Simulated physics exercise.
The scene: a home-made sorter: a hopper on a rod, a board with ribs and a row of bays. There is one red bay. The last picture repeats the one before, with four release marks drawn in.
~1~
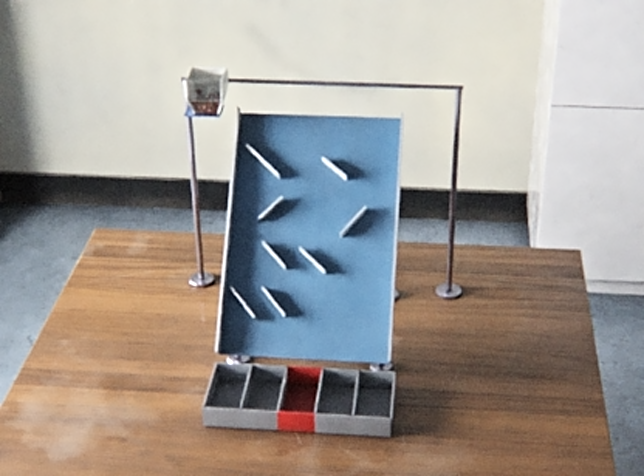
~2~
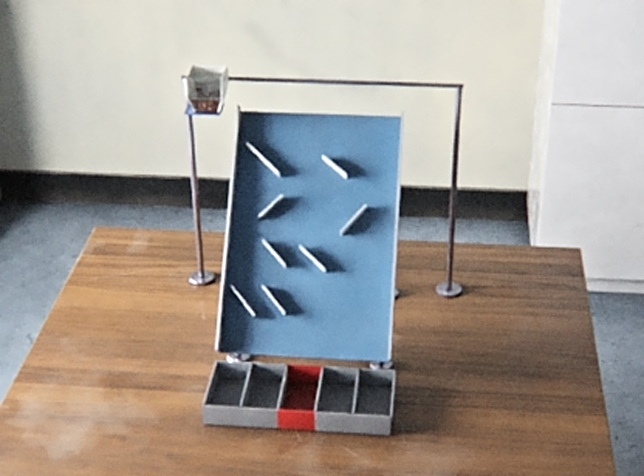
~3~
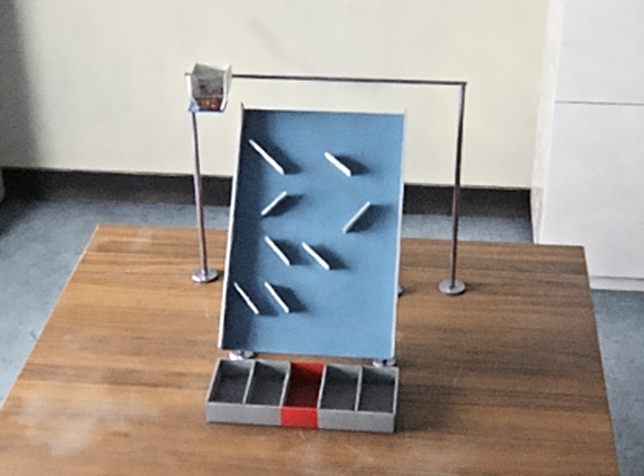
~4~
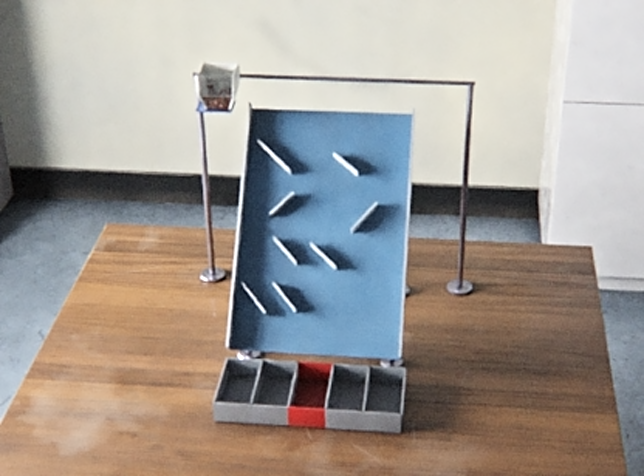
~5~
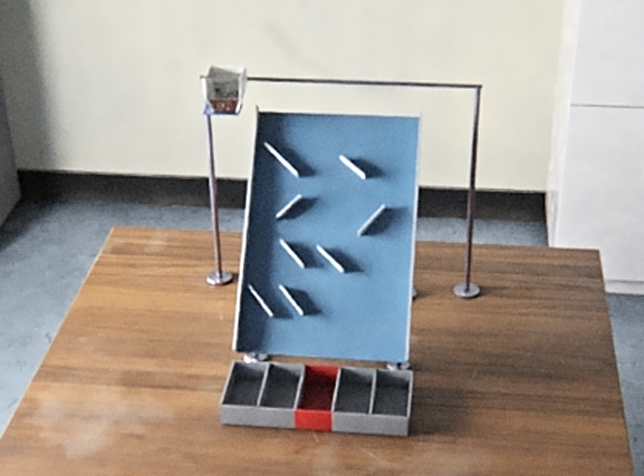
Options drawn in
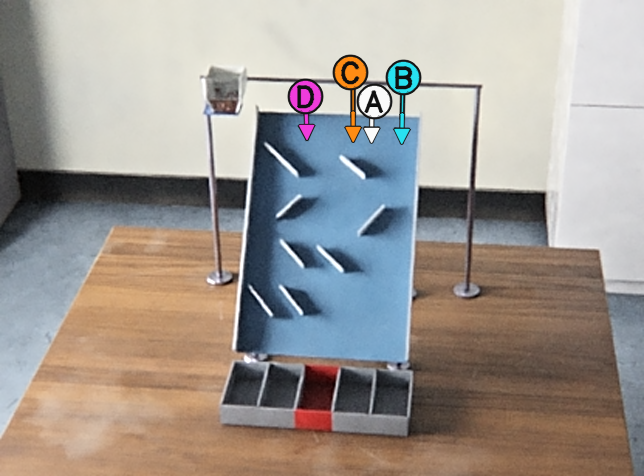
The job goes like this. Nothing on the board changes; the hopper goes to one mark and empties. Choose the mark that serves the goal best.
D beats the others.
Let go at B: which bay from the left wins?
It is the fifth one.
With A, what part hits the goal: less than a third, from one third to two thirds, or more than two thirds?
Less than a third.
On the marked copy, mark A meets the board at (371, 137); mark B meets the board at (401, 138); mark C meets the board at (353, 136); mark D meets the board at (306, 134).
Choosing A, none at all in the red bay, the bulk in other bays, a small share held on the board, only a few outside the box.
Choosing B, none at all in the red bay, all but a few in other bays.
Choosing C, a small share in the red bay, the bulk in other bays, a small share held on the board.
Choosing D, close to a quarter in the red bay, close to two thirds in other bays, only a few held on the board.
